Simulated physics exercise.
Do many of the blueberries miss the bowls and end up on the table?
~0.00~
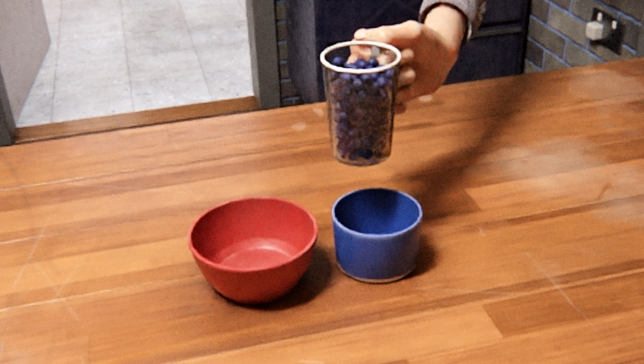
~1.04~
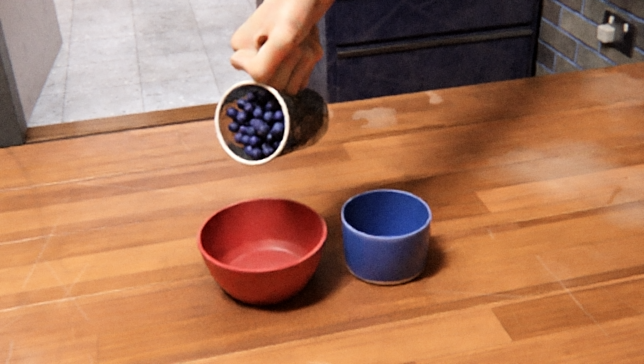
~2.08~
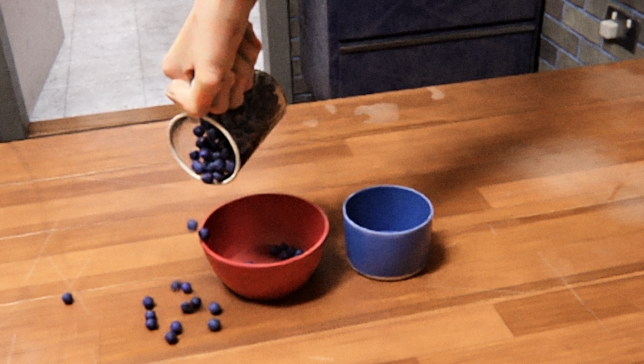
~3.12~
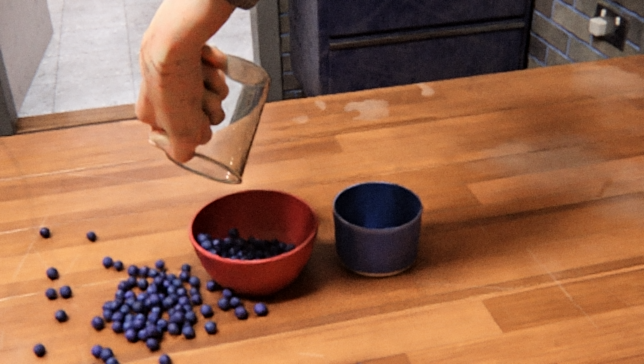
Yes, about half of the blueberries end up scattered on the table to the left, while the rest land in the red bowl and the blue dish gets none.
